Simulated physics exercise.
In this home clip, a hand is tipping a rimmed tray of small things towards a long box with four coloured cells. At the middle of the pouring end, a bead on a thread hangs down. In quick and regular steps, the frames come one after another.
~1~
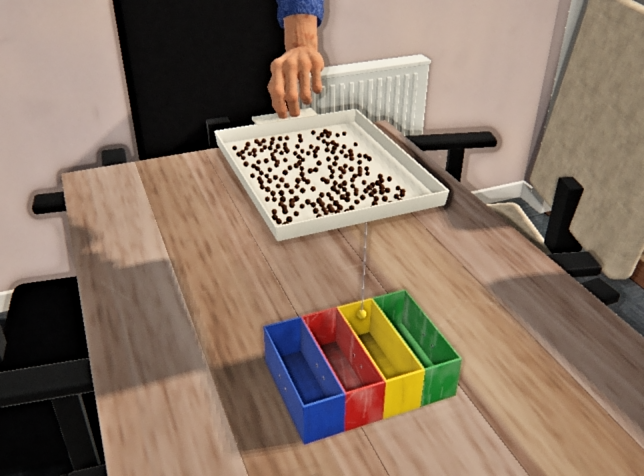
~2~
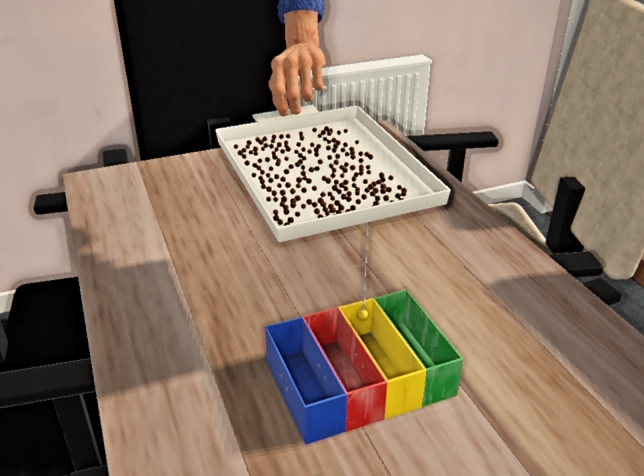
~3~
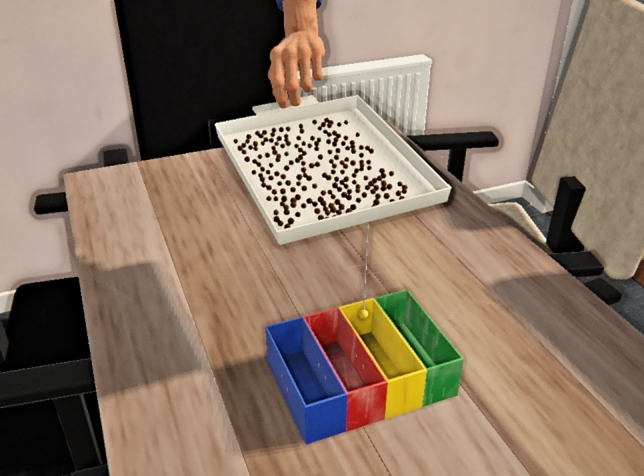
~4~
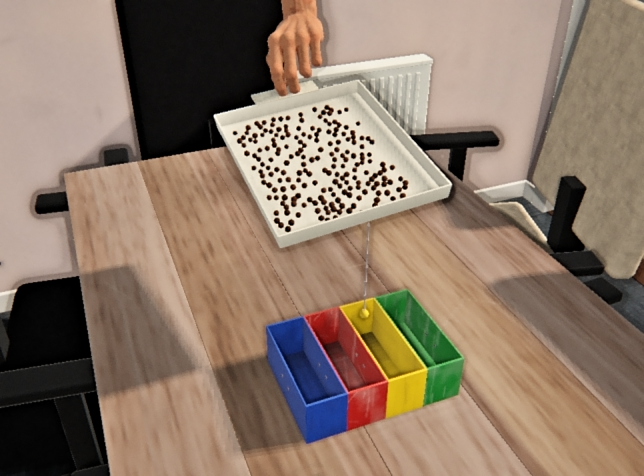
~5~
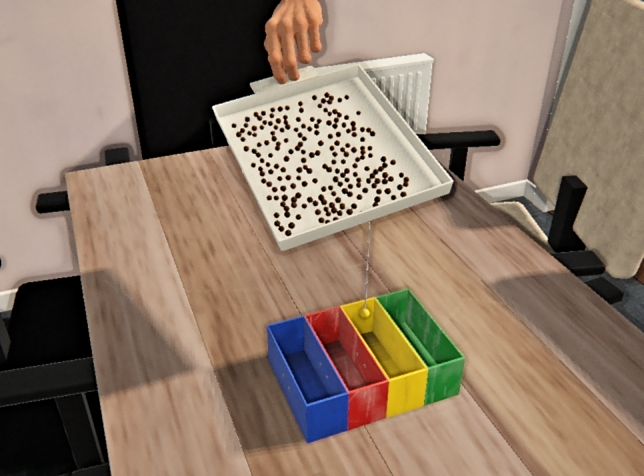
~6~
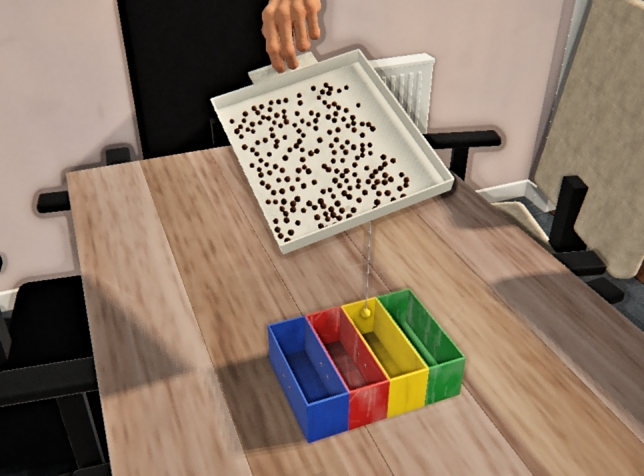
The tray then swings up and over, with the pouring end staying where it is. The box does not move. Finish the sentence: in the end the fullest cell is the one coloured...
In the end the fullest cell is the one coloured blue.
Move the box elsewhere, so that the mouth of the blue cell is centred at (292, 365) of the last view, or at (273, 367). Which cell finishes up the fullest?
In order of the tries: The cell in blue and the red cell.
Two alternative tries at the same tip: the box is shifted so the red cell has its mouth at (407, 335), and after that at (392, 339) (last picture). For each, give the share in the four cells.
The first gives 0 %, the second 0 %.
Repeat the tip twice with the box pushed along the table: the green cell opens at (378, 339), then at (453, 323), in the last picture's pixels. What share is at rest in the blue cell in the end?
You'd get 10 in a hundred first and 0 in a hundred after that.
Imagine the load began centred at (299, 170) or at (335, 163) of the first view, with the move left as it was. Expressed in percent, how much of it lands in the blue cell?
First case: Around 80 %; second case: Around 60 %.
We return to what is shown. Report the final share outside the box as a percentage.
Call it some 20 percent of the pieces.
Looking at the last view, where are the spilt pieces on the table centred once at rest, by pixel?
Check roughly (255, 394) and you'll find the middle.
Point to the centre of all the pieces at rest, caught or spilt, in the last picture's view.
Roughly at pixel (300, 377).
Shortly afterwards, tray tipped steeply; all but a few on the tray; only a few in the blue cell; a little falling or outside the box.
Next, tray tipped past a quarter turn; near a quarter on the tray; near a third in the blue cell; only a few in the red cell; near a third falling or outside the box.
Some moments later, tray tipped past a quarter turn; the bulk in the blue cell; only a few in the red cell; only a few in the yellow cell; a little falling or outside the box.
In the end, tray tipped past a quarter turn; the bulk in the blue cell; only a few in the red cell; only a few in the yellow cell; none at all in the green cell; a little outside the box.
